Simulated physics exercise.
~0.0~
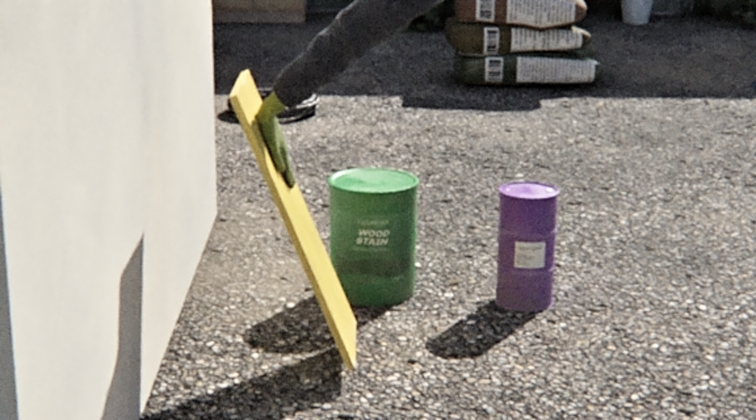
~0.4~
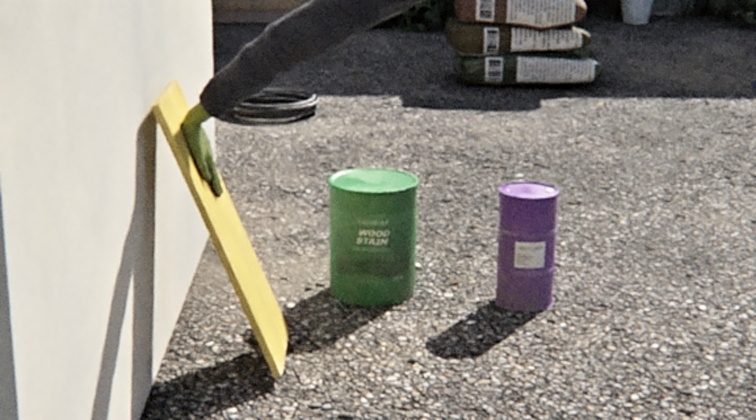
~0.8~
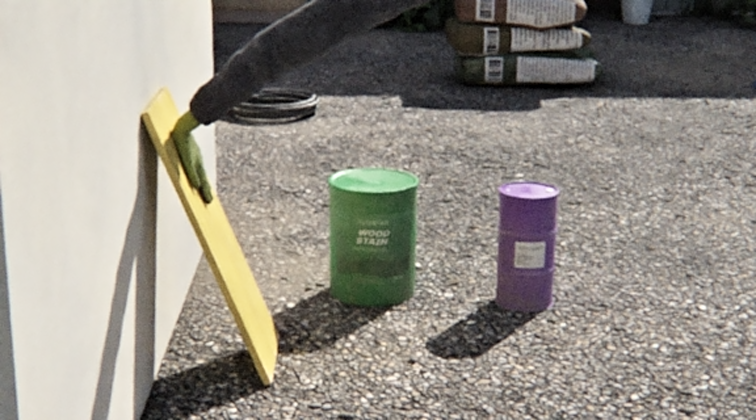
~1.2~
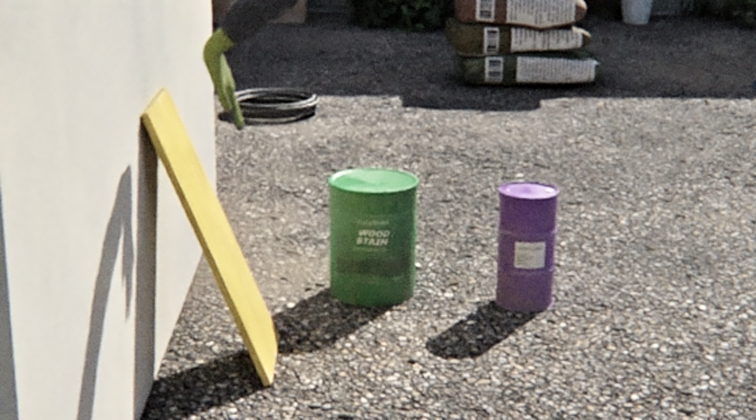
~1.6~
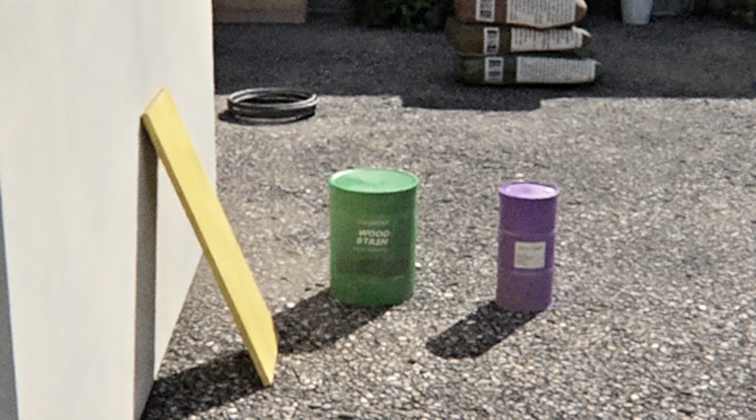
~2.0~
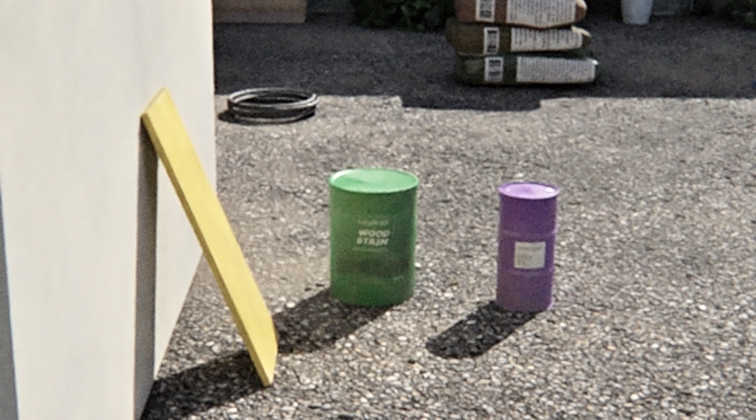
Beside a bare wall outdoors, a gloved hand moving a yellow board left, leaning it there and withdrawing, the board staying up.
